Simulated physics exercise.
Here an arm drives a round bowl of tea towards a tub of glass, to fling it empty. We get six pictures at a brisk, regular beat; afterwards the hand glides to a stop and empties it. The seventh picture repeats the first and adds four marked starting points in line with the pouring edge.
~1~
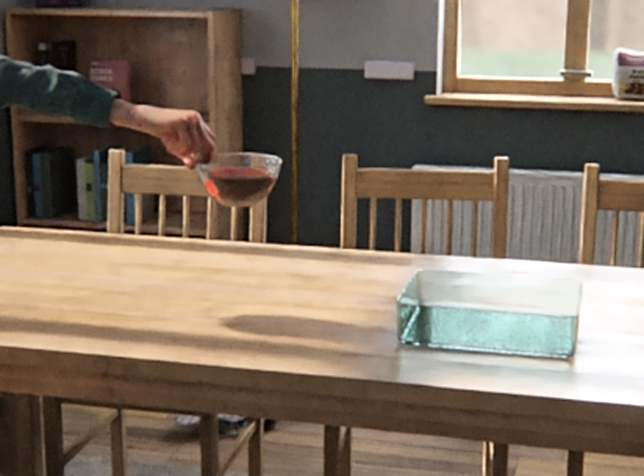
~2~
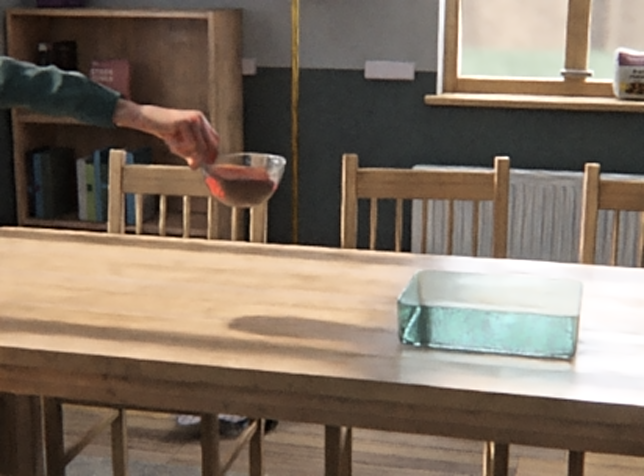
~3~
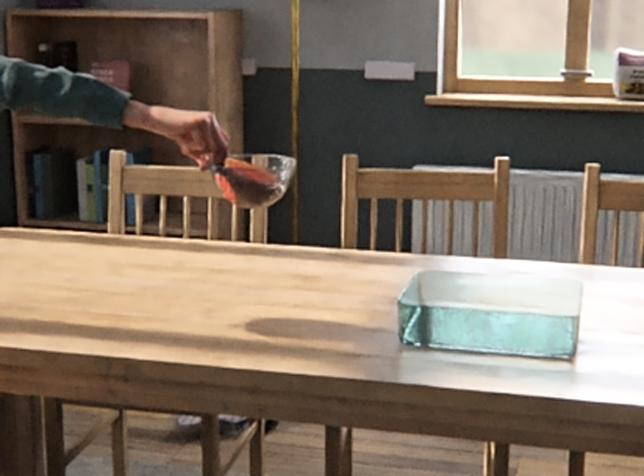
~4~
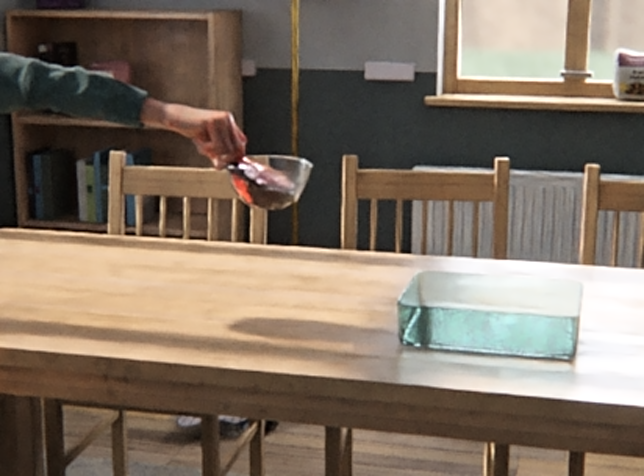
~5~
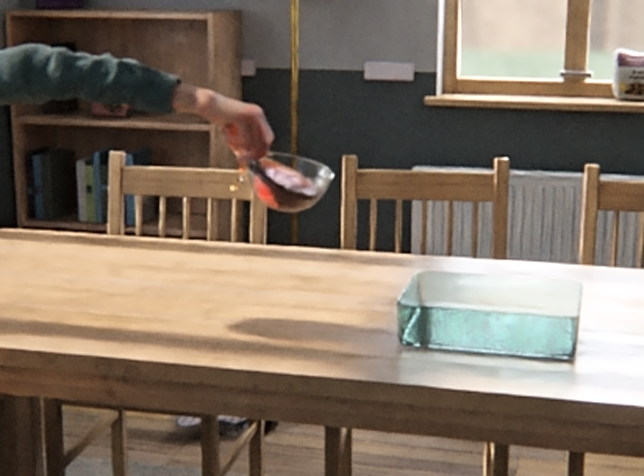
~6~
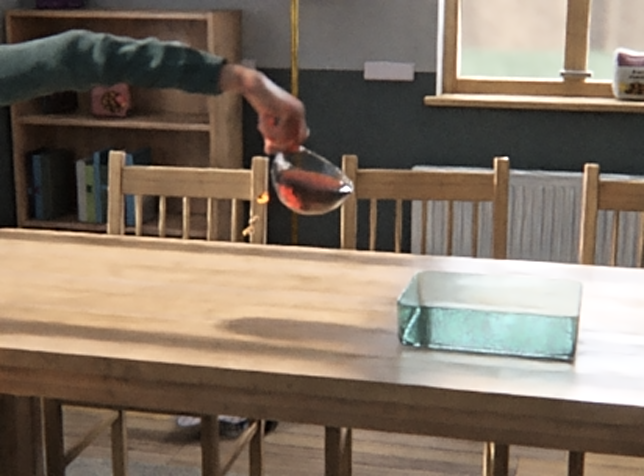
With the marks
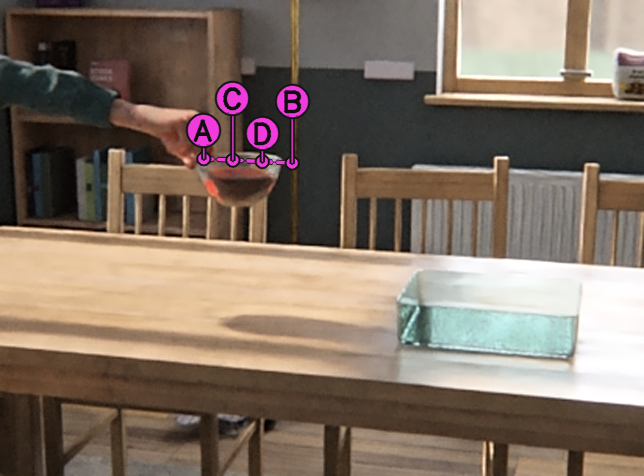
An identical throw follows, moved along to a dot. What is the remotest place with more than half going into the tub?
Choose D.
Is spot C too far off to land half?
Yes, it does.
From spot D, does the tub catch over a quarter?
Yes.
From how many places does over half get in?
Two of the four.
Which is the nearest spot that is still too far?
Here it is spot C.
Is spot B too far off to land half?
No.
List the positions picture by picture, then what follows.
Upright, lip at (278, 162); tub from (398, 342) to (575, 357); nothing has left yet, in the first frame.
Upright, lip at (282, 162); nothing has left yet, in the second frame.
Upright, lip at (292, 163); nothing has left yet, in the third frame.
Tipped about 2°, lip at (309, 166); tea is over the rim, down to (225, 164), in the fourth frame.
Tipped about 13°, lip at (330, 175); tea is over the rim, down to (236, 188), in the fifth frame.
Tipped about 30°, lip at (351, 190); tea is over the rim, down to (249, 233), in the sixth frame.
In magenta, A at (203, 158); B at (292, 163); C at (232, 160); D at (262, 161).
For spot A, about 0 % lands in the tub, 98 % falls short.
For spot B, about 76 % lands in the tub, 5 % falls short and 19 % goes beside or beyond.
For spot C, about 31 % lands in the tub, 61 % falls short and 8 % goes beside or beyond.
For spot D, about 62 % lands in the tub, 19 % falls short and 19 % goes beside or beyond.
